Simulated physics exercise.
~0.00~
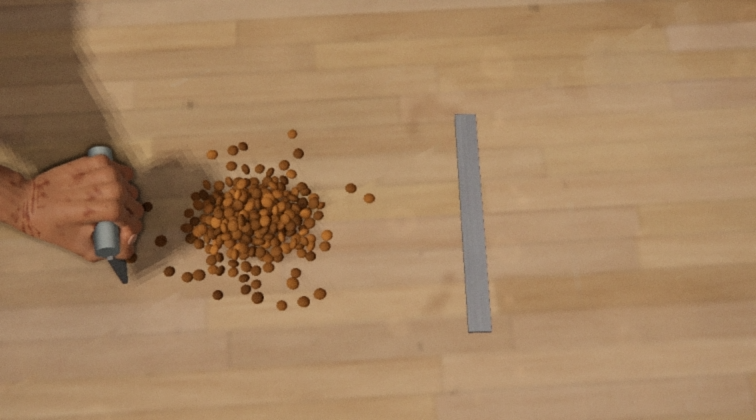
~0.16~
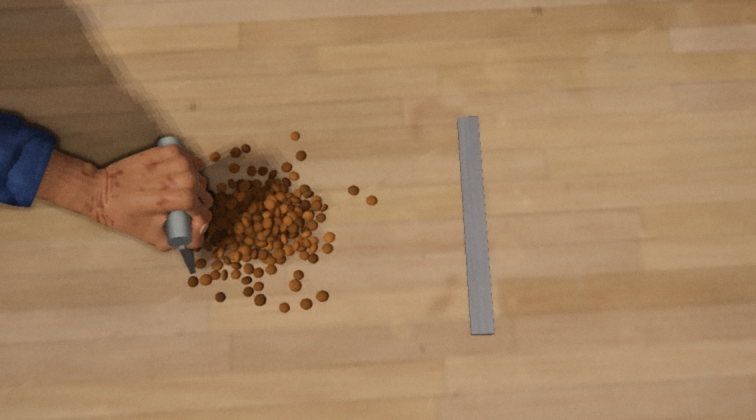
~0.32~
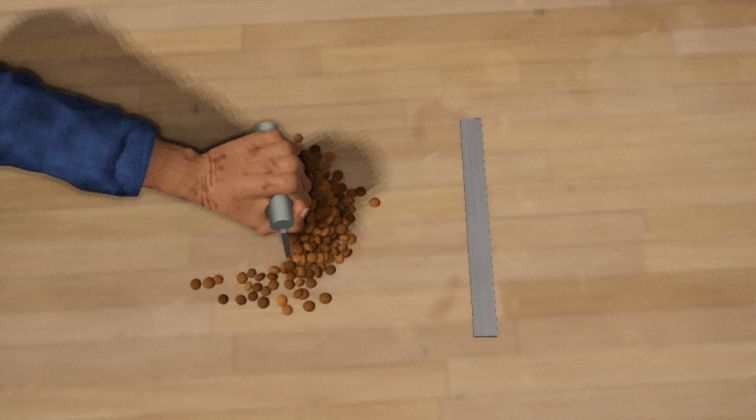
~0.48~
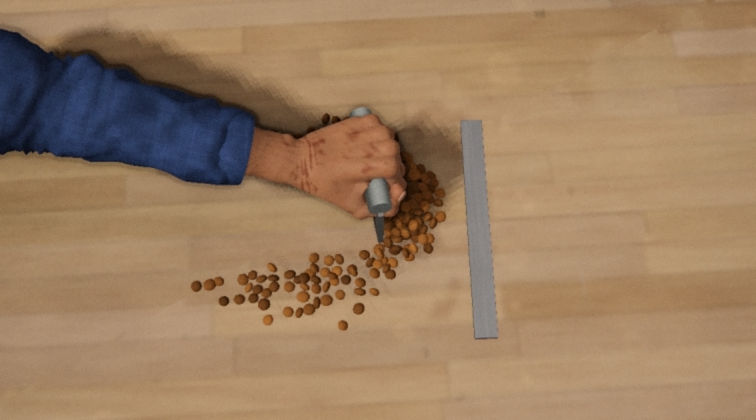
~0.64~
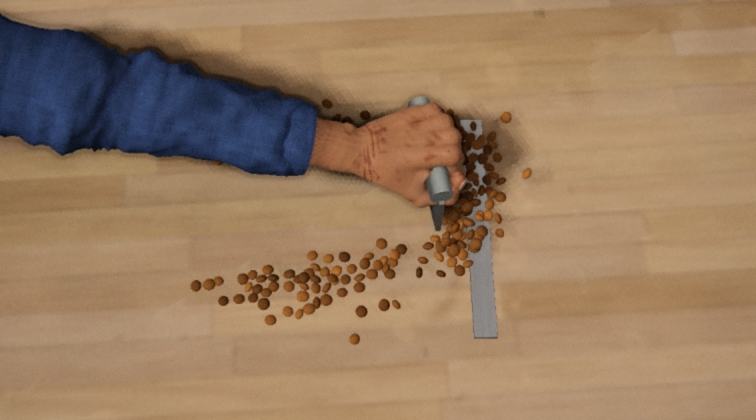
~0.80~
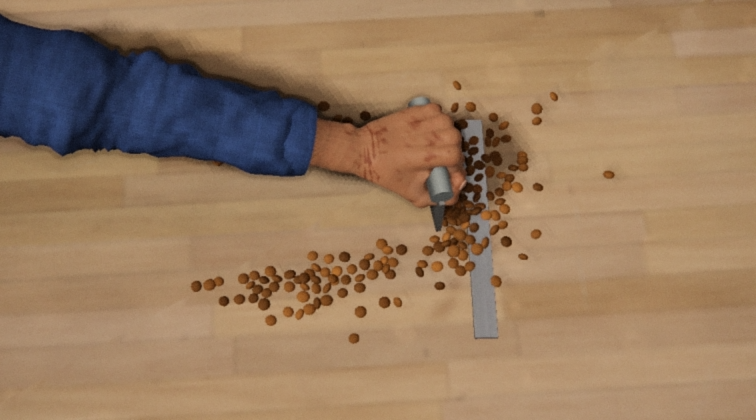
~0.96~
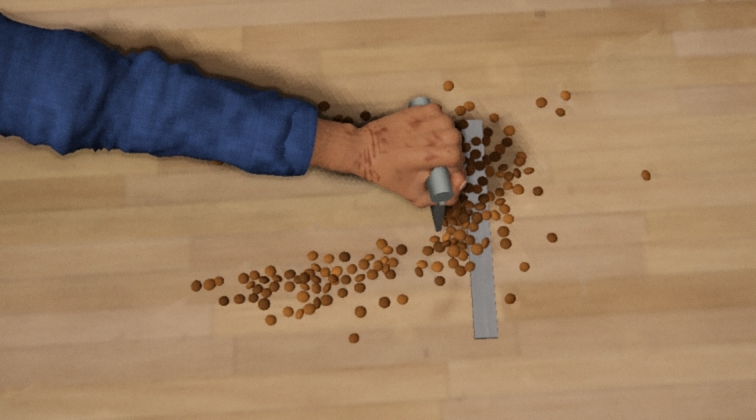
We see a hand in a blue sleeve sweep a heap of small brown pellets rightward across a wooden surface with a grey-handled tool, leaving a trail behind, until it stops at a flat grey strip, where pellets scatter over and beyond it while others stay in front.
